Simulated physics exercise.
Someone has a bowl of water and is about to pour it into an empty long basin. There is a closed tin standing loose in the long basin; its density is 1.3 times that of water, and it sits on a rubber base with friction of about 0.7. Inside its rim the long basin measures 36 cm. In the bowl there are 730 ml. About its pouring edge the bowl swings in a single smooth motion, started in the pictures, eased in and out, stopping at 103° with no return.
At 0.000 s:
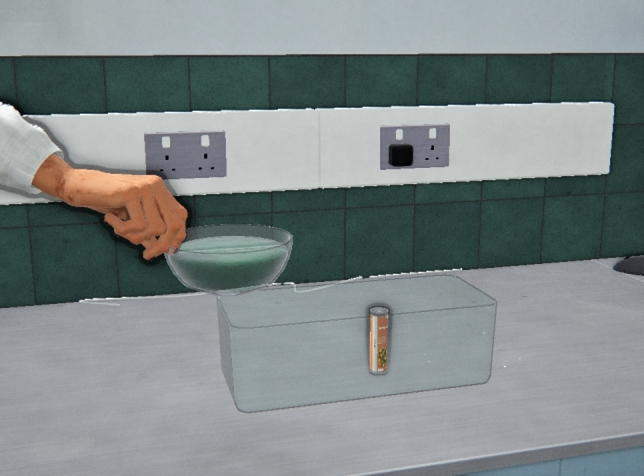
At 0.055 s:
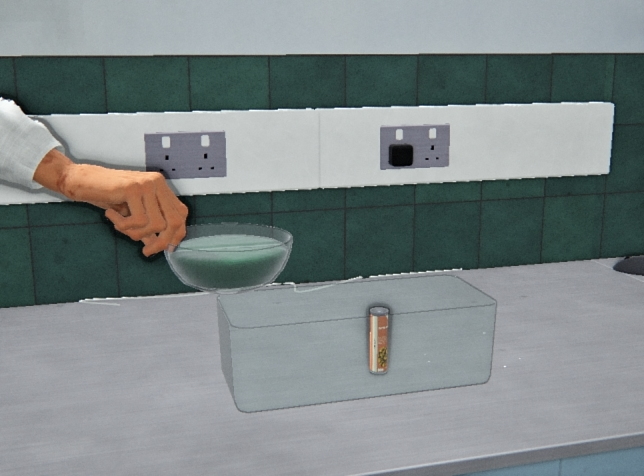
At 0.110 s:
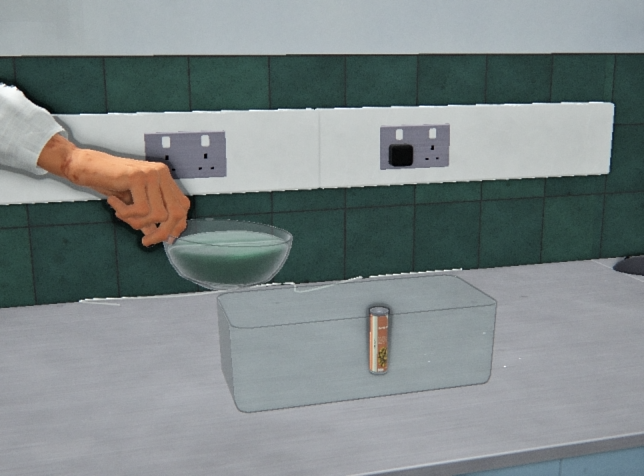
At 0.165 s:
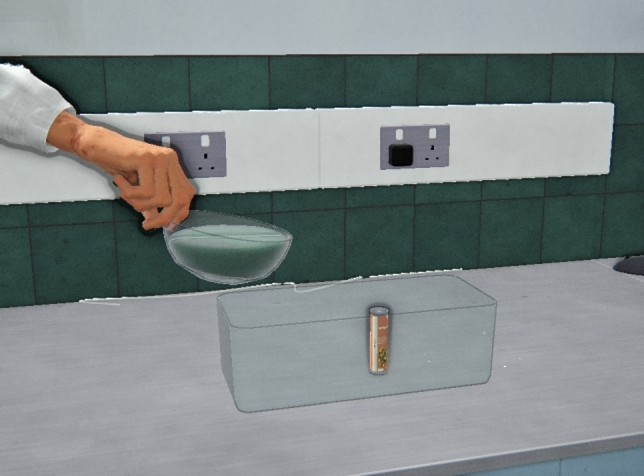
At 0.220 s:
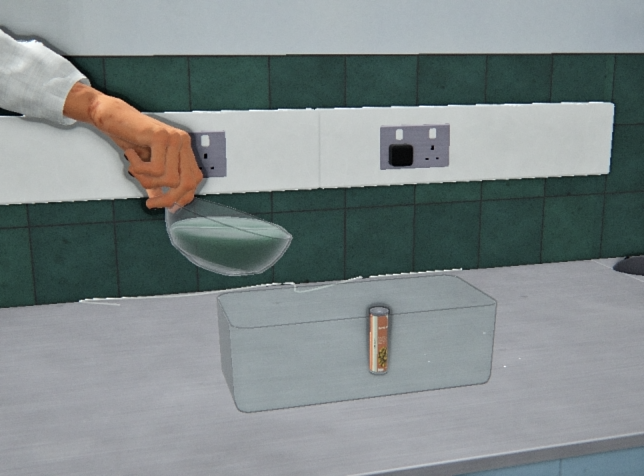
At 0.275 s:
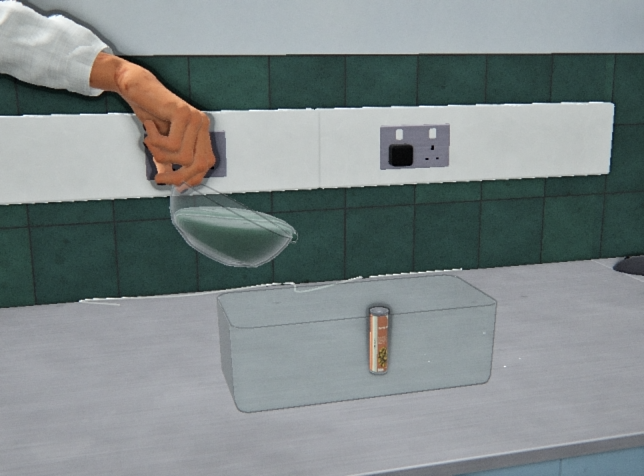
A hand held a glass bowl of water above one end of a long clear basin with a closed tin inside, then lifted the bowl's left side, steadily tilting it toward the right.
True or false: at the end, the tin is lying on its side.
True.
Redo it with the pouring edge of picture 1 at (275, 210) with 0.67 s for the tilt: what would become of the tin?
Then it tips over.
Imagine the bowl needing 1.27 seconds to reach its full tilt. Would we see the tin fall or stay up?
In that case the tin overturns.
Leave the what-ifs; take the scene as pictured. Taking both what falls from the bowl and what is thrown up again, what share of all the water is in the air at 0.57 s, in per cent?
Around 56 percent.
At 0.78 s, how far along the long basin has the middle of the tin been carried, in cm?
Near 6 cm of travel.
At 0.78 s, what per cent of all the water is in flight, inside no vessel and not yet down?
About 4 percent.
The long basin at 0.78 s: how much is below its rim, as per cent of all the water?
Some 96 percent.
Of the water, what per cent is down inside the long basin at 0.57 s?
At that time the basin holds about 26 per cent of the liquid.
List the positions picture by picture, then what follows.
In the first picture, tilt 0°; pouring edge (290, 235); surface from (167, 253) to (286, 245); the long basin's rim runs from (224, 312) to (476, 289); the tin's top is at (379, 313).
In the second picture, tilt 1°; pouring edge (290, 235); surface from (167, 251) to (286, 243).
In the third picture, tilt 5°; pouring edge (290, 236); surface from (167, 247) to (286, 240).
In the fourth picture, tilt 12°; pouring edge (289, 236); surface from (168, 238) to (286, 235).
In the fifth picture, tilt 20°; pouring edge (289, 236); surface from (170, 227) to (288, 230); 1 per cent is over the edge.
In the sixth picture, tilt 31°; pouring edge (289, 236); surface from (174, 214) to (284, 227); 4 per cent is over the edge.
After 0.57 s the tilt is 89° and 20 per cent is still to pour; the tin stands where it began.
After 0.78 s the tilt is 103° and 0 per cent is still to pour; the tin lies on its side.
After 1.01 s the tilt is 103° and 0 per cent is still to pour; the tin lies on its side.
After 1.25 s the tilt is 103° and 0 per cent is still to pour; the tin lies on its side.
In the end the tin lies on its side.
